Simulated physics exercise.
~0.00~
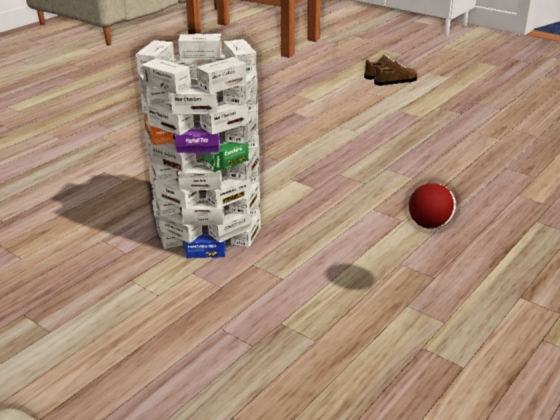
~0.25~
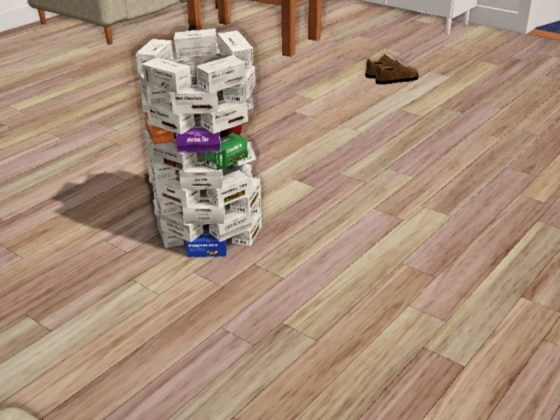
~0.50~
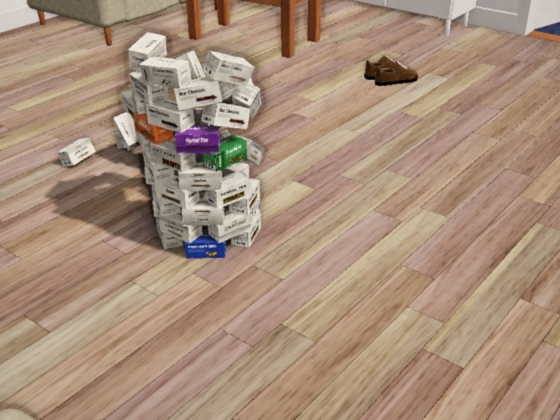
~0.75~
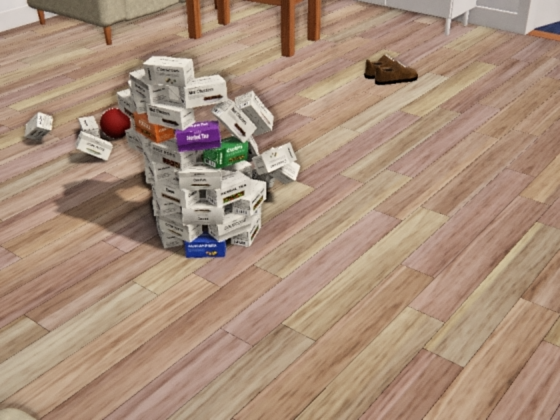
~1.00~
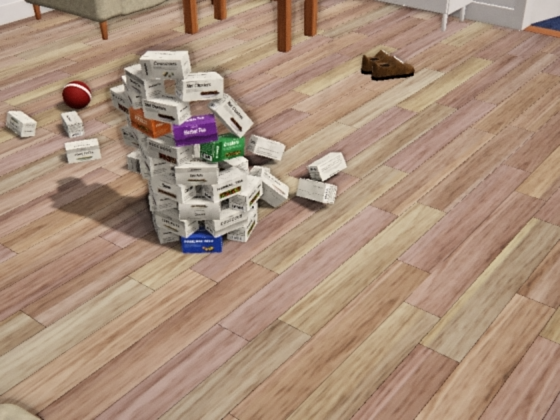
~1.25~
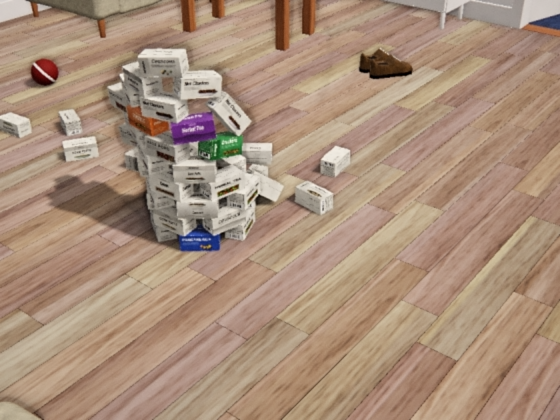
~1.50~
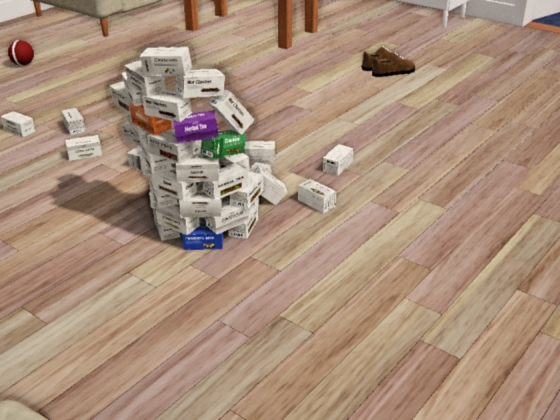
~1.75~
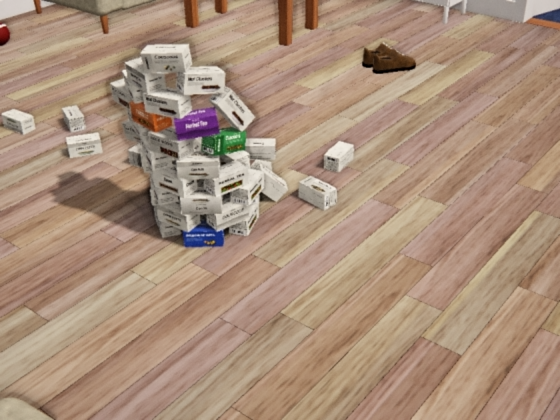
On a wooden plank floor, a red ball flies into a round tower of small white boxes, knocking several packets loose, then rolls away to the upper left, leaving the ragged tower standing with its purple, green, orange and blue packets still in it.
